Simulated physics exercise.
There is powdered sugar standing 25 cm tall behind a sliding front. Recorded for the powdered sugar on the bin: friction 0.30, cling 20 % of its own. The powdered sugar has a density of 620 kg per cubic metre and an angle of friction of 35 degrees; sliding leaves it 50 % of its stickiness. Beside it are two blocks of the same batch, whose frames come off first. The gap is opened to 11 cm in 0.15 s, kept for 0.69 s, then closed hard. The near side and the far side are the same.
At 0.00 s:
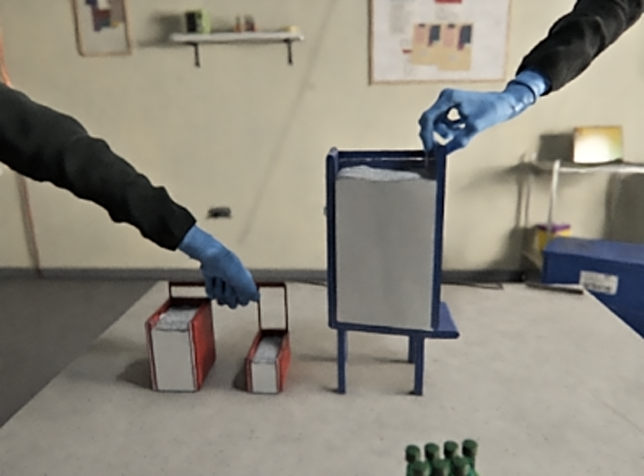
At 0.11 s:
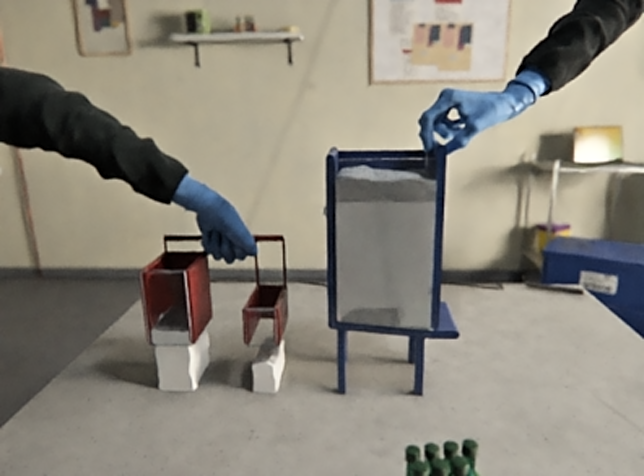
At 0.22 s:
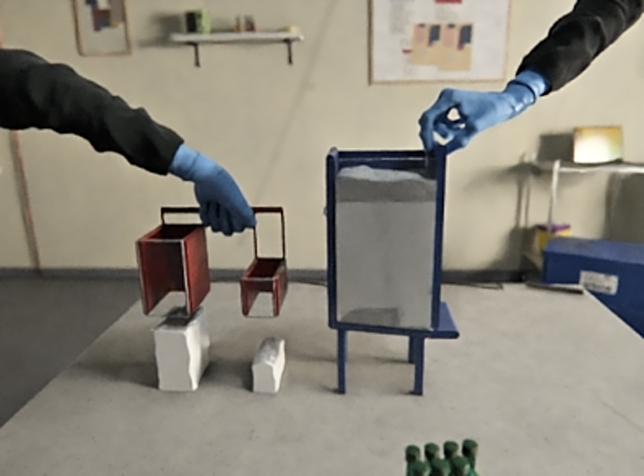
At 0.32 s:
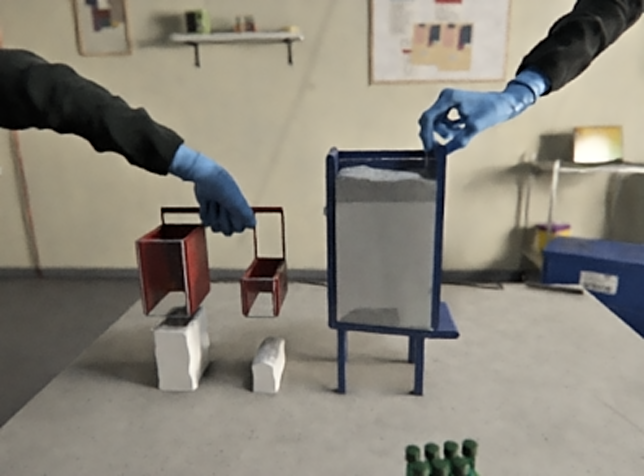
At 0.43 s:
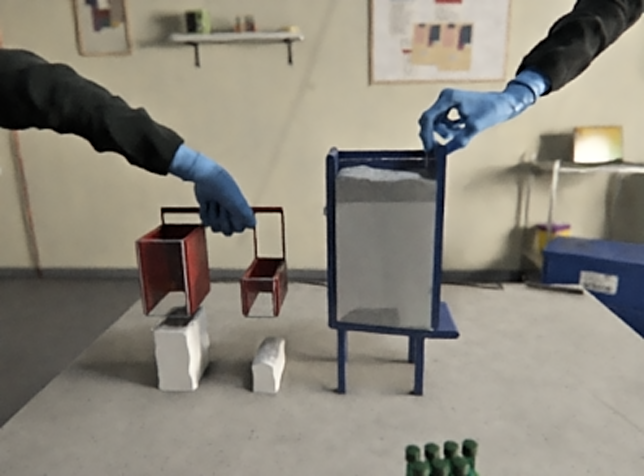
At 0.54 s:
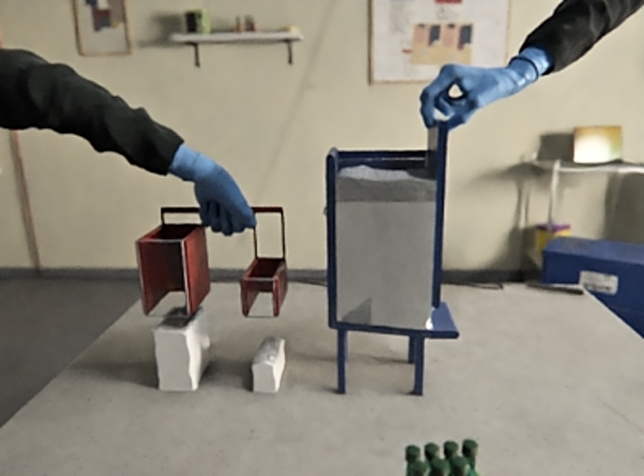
Workshop table, a gloved hand lifting red casings off two white powder blocks, then another raising a blue bin's narrow hatch slightly.
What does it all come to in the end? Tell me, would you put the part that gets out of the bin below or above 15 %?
I would say below.
After 0.75 s, the hatch is 11 cm open and 0 % is out.
After 0.99 s, the hatch is 11 cm open and 0 % is out.
After 1.23 s, the hatch is 11 cm open and 0 % is out.
After 1.48 s, the hatch is 2.6 cm open and 0 % is out.
After 1.72 s, at the end, the hatch is shut and 1 % is out.
